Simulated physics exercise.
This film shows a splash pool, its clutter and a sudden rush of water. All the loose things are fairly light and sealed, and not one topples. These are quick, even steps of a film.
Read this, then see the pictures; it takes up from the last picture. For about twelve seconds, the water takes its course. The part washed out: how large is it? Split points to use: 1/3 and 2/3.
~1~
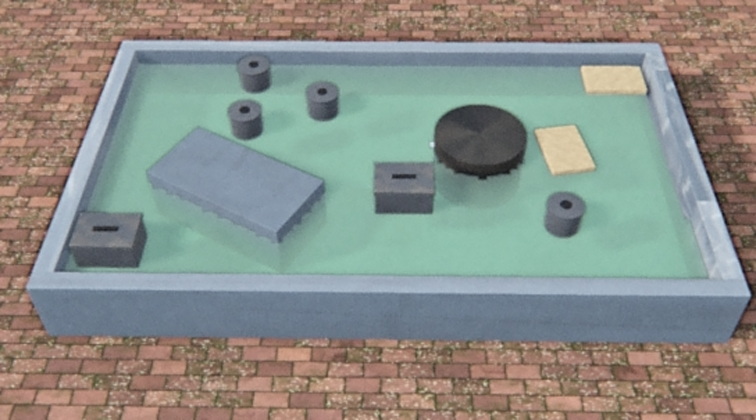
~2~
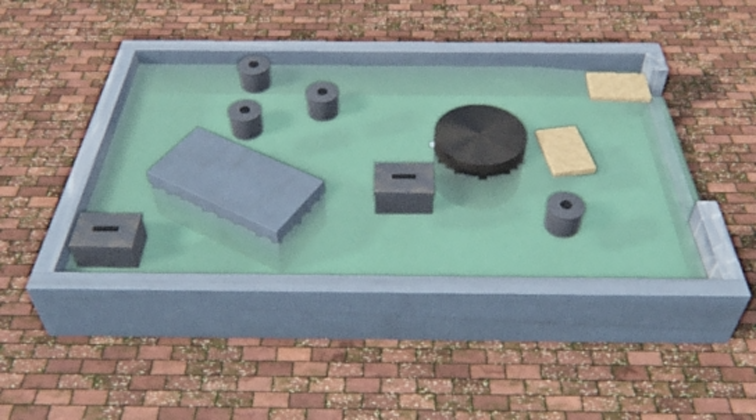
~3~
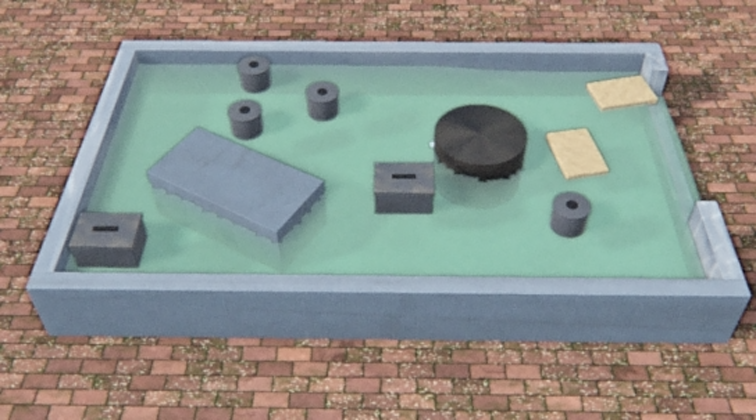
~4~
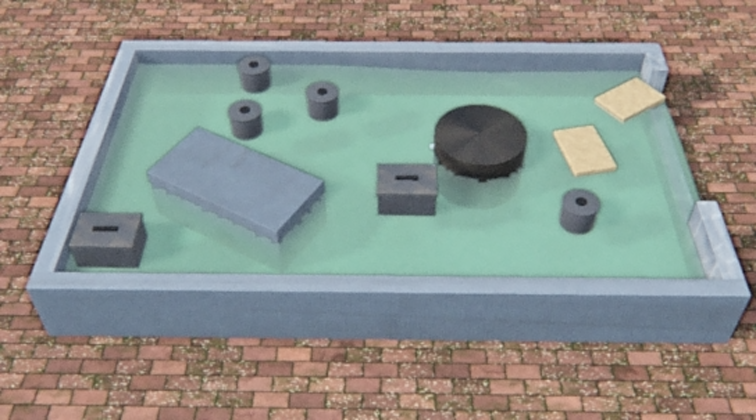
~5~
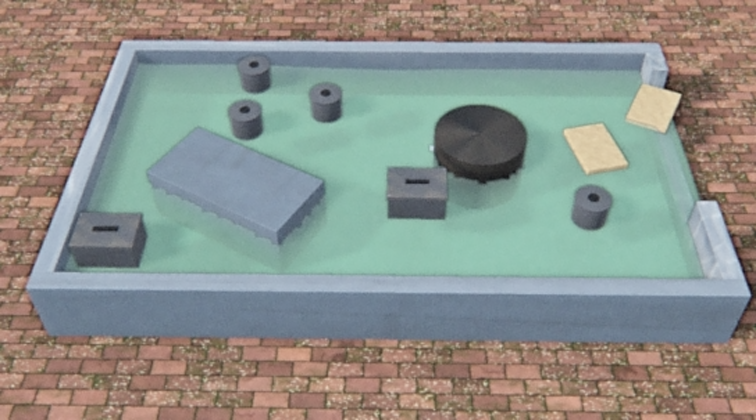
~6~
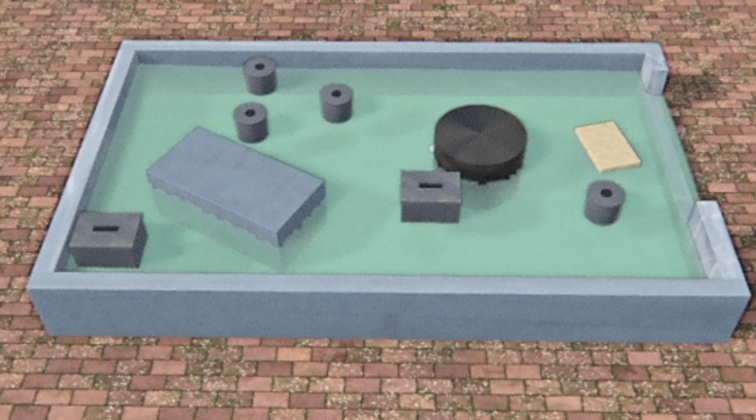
From 1/3 to 2/3.
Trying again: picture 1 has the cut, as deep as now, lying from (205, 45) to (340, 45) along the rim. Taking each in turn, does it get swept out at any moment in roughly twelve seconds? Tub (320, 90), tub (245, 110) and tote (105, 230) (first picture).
My answer, each in turn: Lost, lost, not lost.
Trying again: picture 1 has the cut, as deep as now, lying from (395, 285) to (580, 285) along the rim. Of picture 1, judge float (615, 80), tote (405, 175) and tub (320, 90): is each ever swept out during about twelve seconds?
Taking them one after another, held back, then flushed away, then held back.
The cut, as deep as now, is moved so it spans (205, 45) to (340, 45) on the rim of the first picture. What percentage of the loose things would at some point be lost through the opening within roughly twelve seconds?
I'd guess around 40 percent.
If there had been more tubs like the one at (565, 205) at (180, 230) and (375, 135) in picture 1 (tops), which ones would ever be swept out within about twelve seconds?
The first copy is held back and the second is held back.
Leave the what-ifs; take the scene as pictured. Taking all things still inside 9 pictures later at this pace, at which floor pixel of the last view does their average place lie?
In the last view, somewhere about (338, 186).
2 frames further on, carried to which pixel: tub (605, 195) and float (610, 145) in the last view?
The first top is near (630, 183) and the second near (637, 144).
A moment on, 1 of 8 are out; 7 afloat.
Next, 3 of 8 are out; 5 afloat.
Later, 3 of 8 are out; 5 afloat.
In the end, 4 of 8 are out; 4 afloat.
